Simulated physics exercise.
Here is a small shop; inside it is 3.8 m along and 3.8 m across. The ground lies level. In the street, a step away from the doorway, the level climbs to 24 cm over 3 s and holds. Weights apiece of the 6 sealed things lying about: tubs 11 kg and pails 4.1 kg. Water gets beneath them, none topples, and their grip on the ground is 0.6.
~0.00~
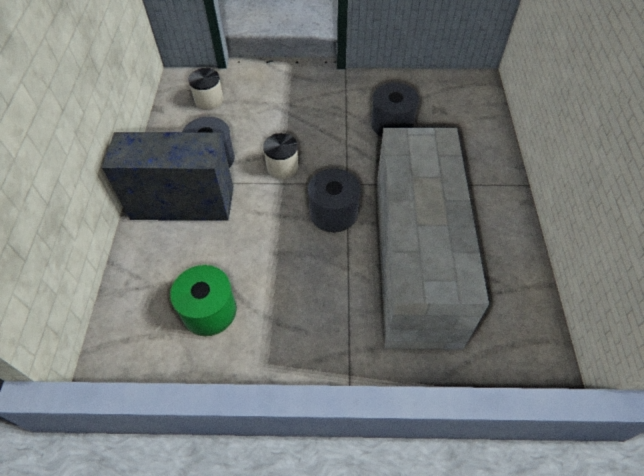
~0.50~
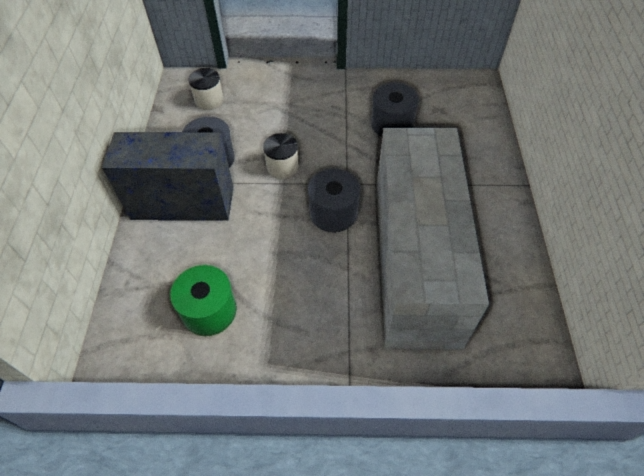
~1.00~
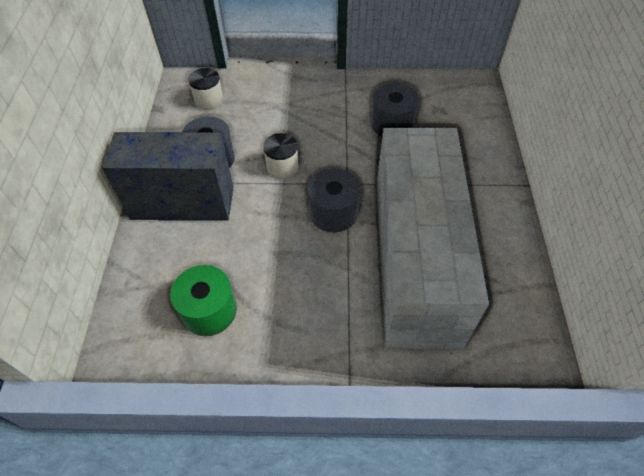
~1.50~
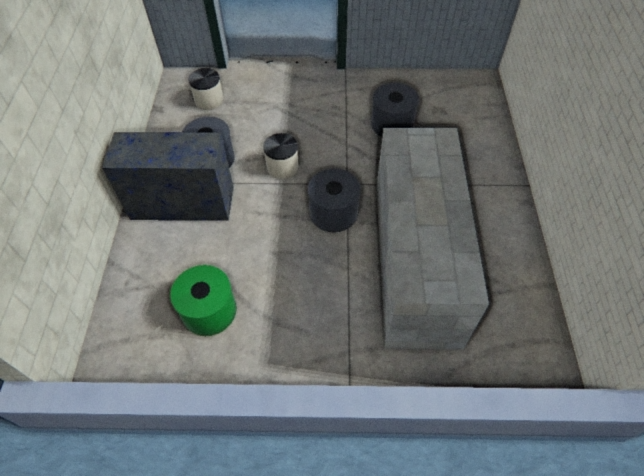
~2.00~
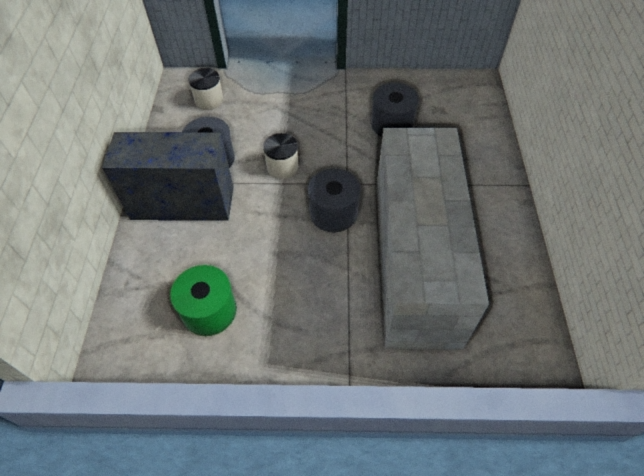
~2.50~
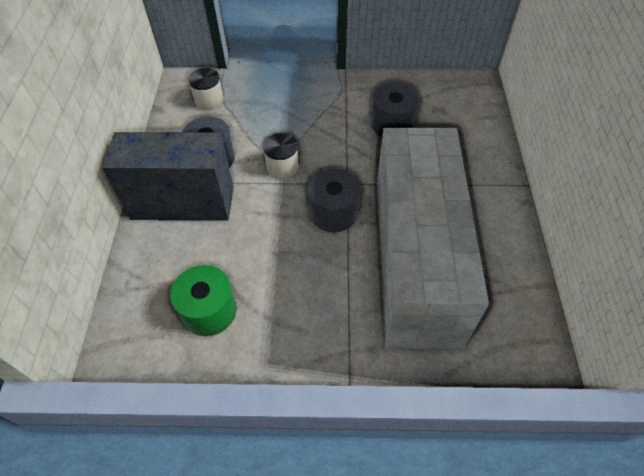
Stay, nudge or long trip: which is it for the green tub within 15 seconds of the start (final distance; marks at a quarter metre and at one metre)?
Green tub slides a little.
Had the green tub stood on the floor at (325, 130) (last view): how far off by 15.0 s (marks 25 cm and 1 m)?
It ends far away.
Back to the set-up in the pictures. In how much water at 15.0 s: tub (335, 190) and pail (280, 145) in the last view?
About 15 and 18 cm.
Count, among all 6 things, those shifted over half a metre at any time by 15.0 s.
I count 5.
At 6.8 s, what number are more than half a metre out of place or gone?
By then 3.
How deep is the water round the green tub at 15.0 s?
About 21 cm.
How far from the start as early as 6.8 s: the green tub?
About 10 cm.
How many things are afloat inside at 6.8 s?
I count 4.
After 3.5 s the green tub is near (201, 291), 0.0 m from its start, aground; 0 afloat.
After 6.8 s the green tub is near (185, 291), 0.1 m from its start, afloat; 4 afloat.
After 11.0 s the green tub is near (128, 305), 0.5 m from its start, afloat; 5 afloat.
After 15.0 s the green tub is near (95, 296), 0.7 m from its start, afloat; 6 afloat.
